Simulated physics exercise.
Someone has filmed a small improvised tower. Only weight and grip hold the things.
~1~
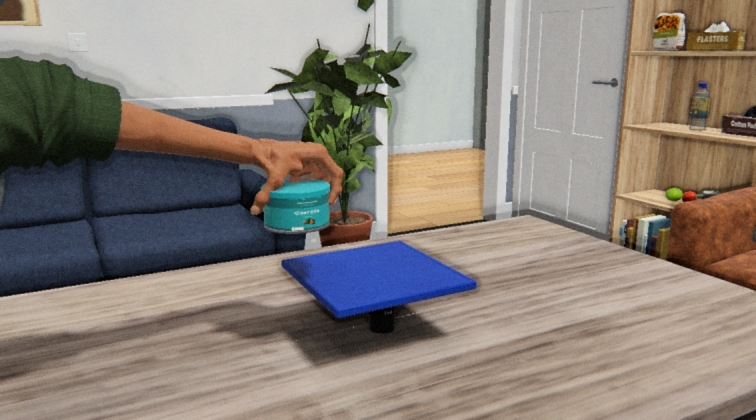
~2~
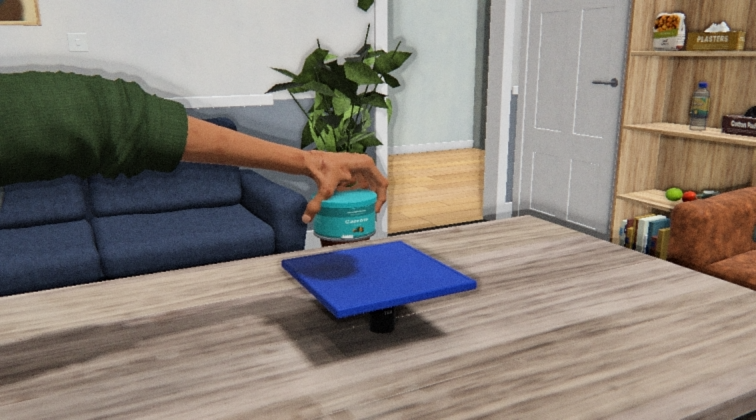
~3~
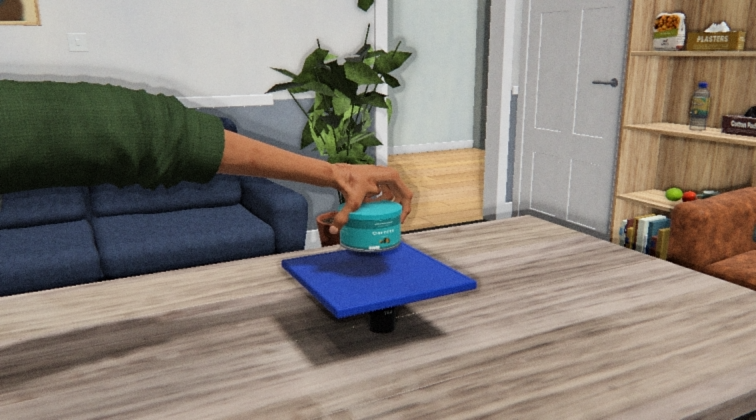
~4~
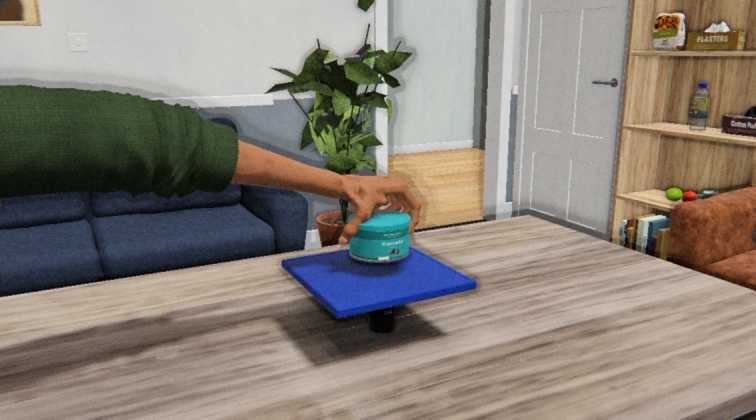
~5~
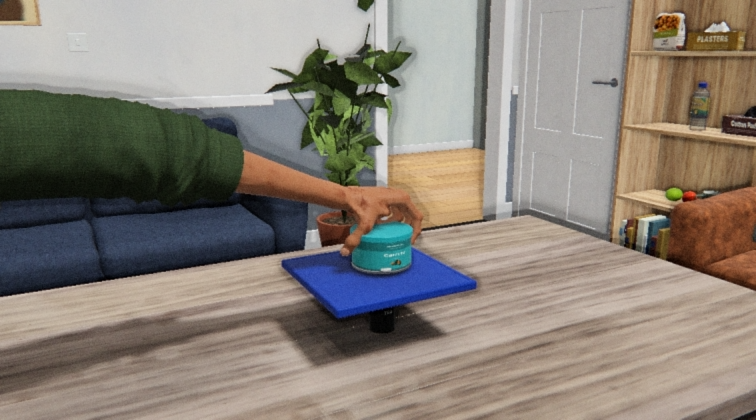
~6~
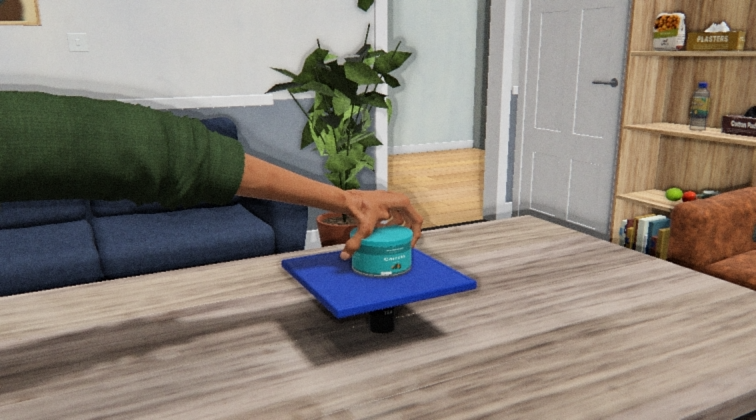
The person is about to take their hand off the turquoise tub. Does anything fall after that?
Here the stack stays up.
Then, 0.30 s after the last picture, nothing has stirred.
Then, 1.00 s after the last picture, turquoise tub resting near (382, 250).
At rest, all 3 in place. Seen from the same camera at the end, turquoise tub near (382, 250). The stack keeps its balance.
